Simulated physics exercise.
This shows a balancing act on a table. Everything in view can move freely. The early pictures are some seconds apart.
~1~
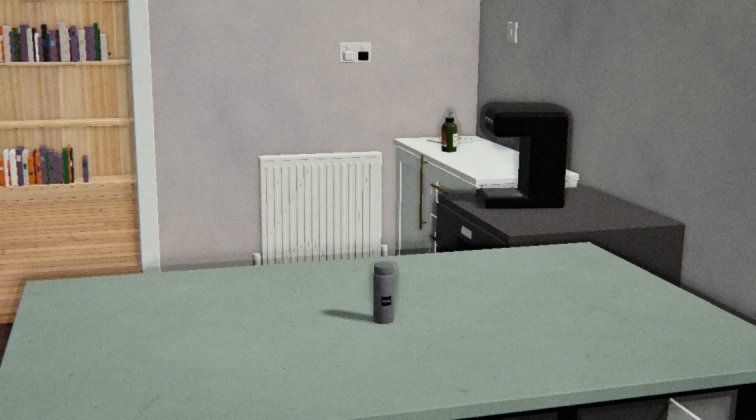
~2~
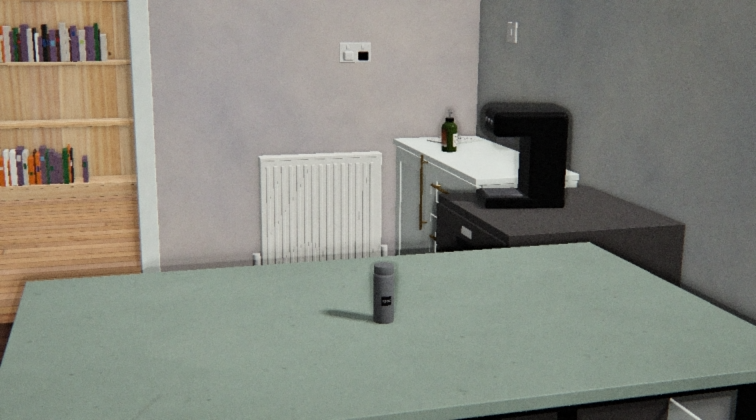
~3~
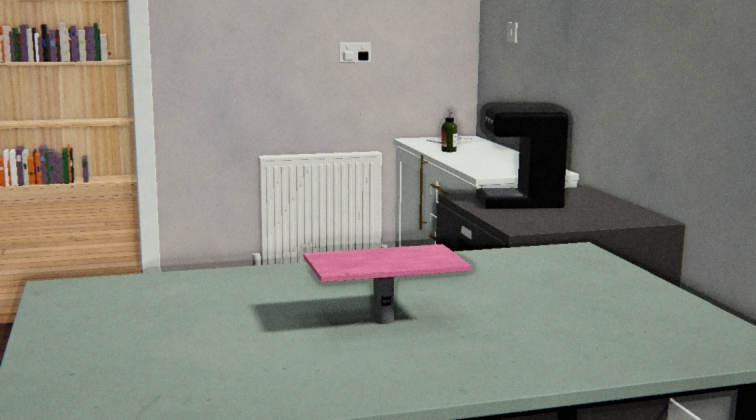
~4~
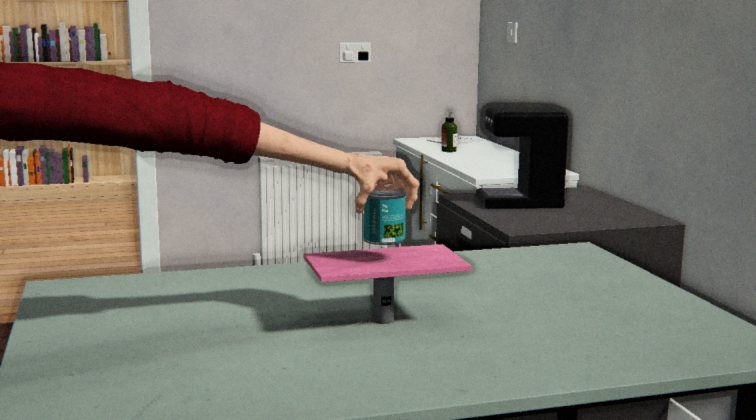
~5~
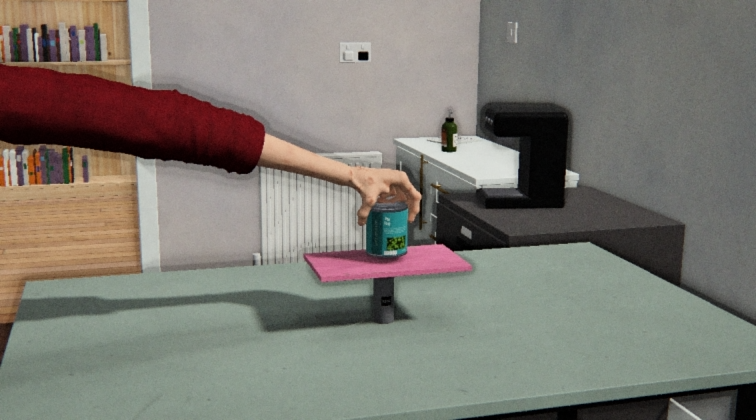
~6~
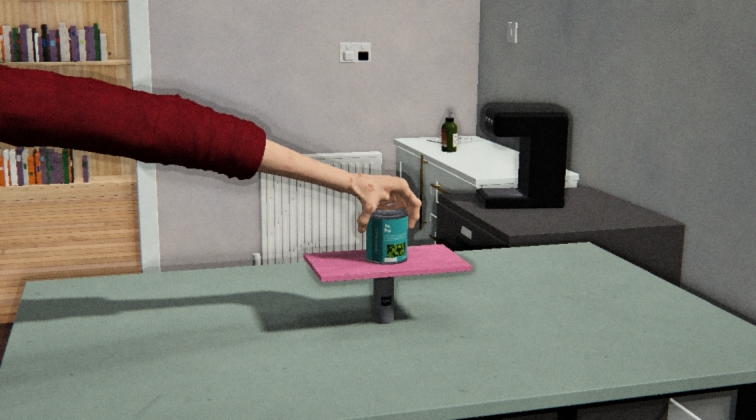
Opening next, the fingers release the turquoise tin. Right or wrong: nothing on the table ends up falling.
Right.
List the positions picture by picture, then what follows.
The last thing is not in view yet, in the first picture.
The last thing is not in view yet, in the second picture.
The last thing is not in view yet; pink board (386, 262), in the third picture.
Still above its spot; turquoise tin (385, 216); pink board (386, 262), in the fourth picture.
Still above its spot; turquoise tin (387, 229); pink board (386, 262), in the fifth picture.
In place under the hand; turquoise tin (387, 236); pink board (386, 262), in the sixth picture.
Then, 0.50 s later than the last frame, all is still.
Then, 1.30 s later than the last frame, turquoise tin resting near (387, 236).
When it is over, all 3 as before. End places, in pixels of the last picture, turquoise tin near (387, 236). The stack stays up.
